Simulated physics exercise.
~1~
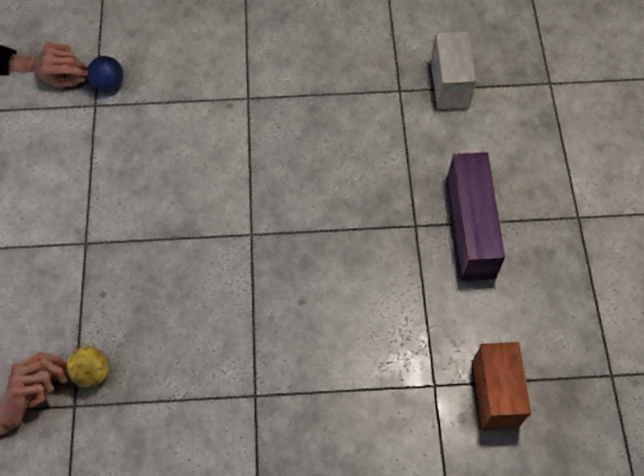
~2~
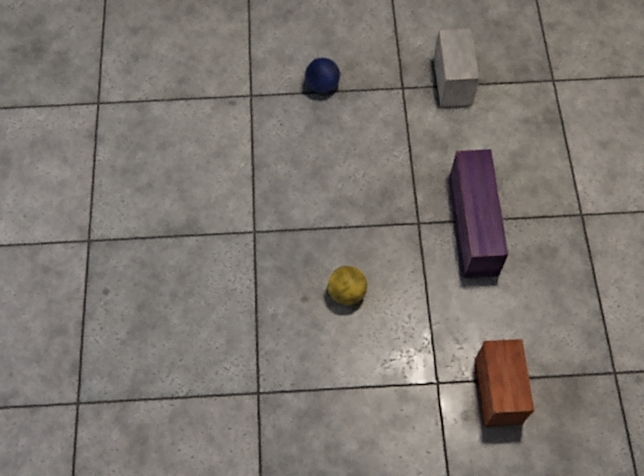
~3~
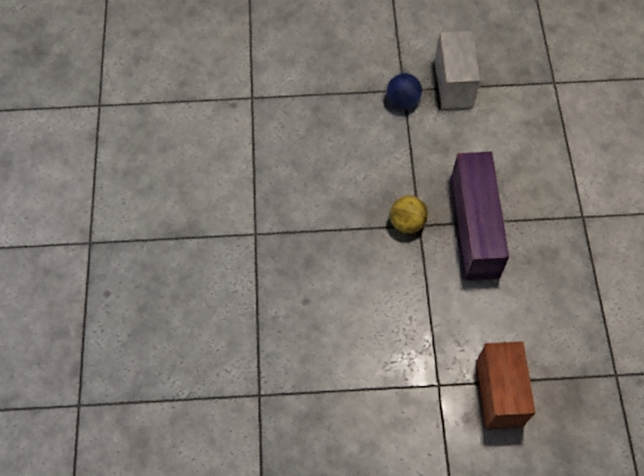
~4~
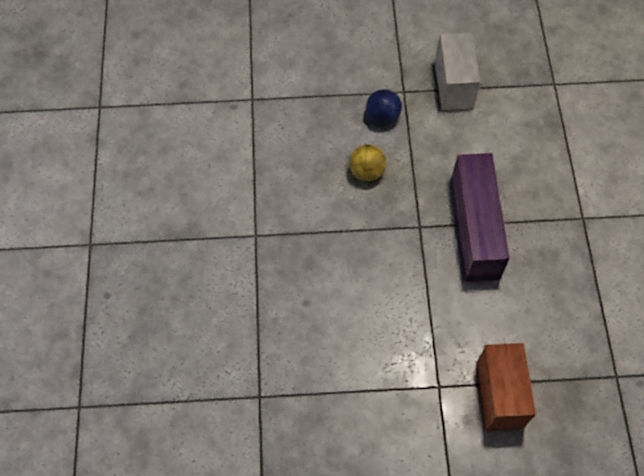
A yellow ball and a blue ball, pushed by two hands, rolled right across a grey tiled floor toward a white, a purple and an orange block, then turned back left after reaching the white and purple ones, ending close together.
